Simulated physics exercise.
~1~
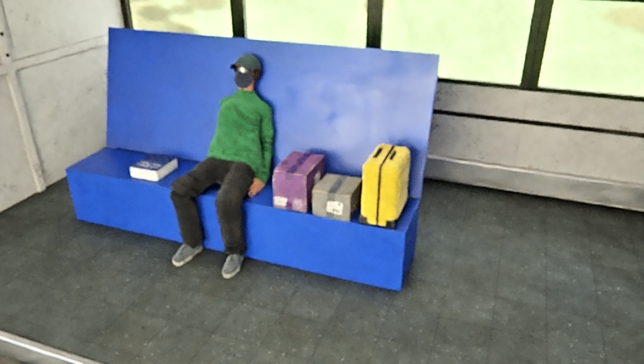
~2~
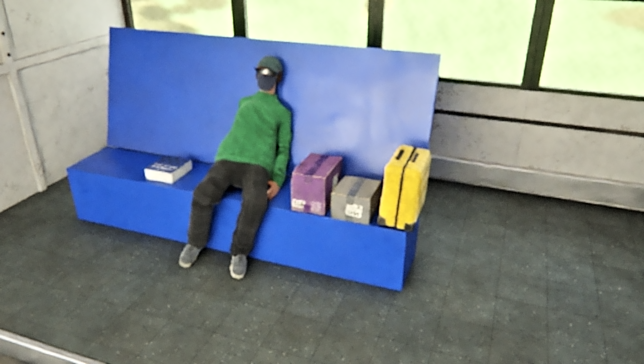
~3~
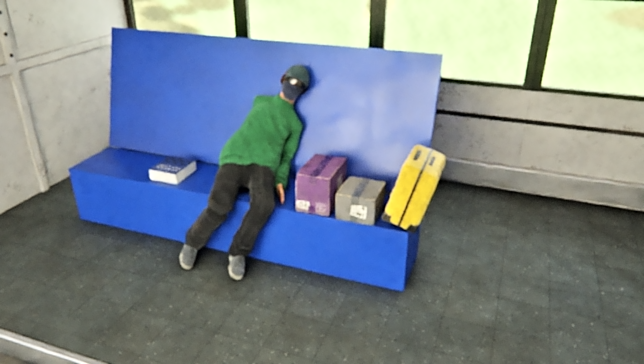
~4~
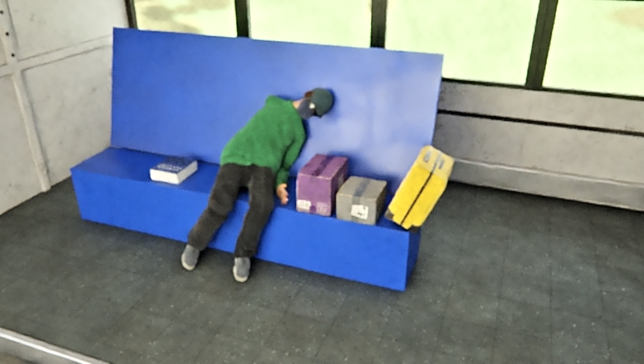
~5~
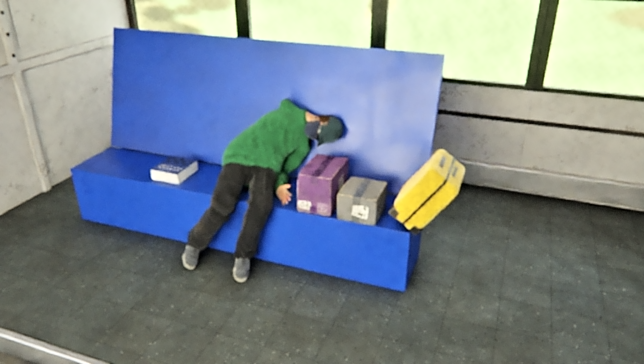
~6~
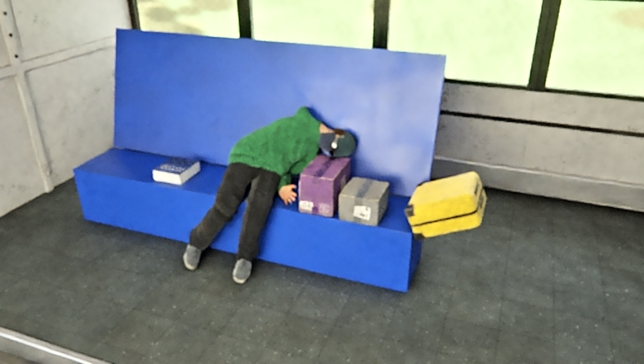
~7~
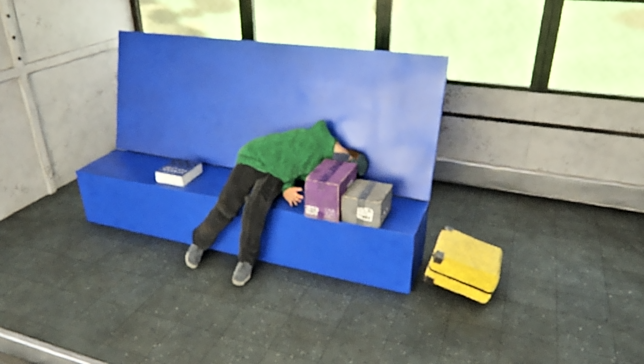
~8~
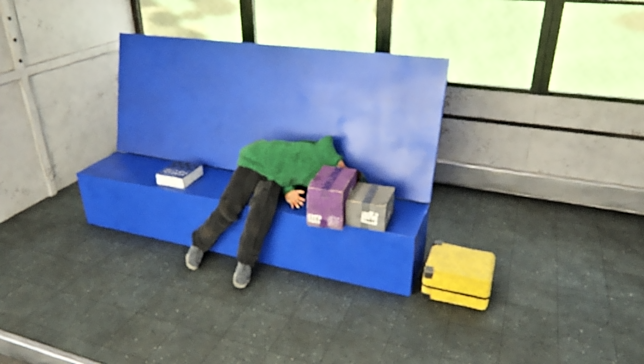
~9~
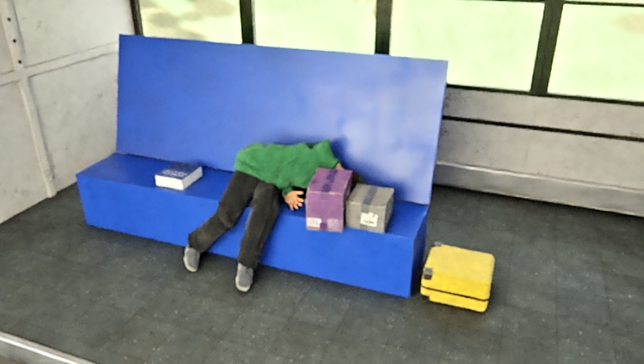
A person in a green top, dark trousers and a cap sits slumped on a long blue bench in a grey-walled carriage, seen from the front and slightly above. A pale book-like item lies to the left, with a purple box, a grey carton and an upright yellow case to the right. The person and the luggage shift a little rightward, then the person sags sideways as the case tilts over the bench's right end. The case tips off and lands on its side on the dark floor. The person ends folded over behind the purple box, hips still on the seat, while the other items stay on the bench.
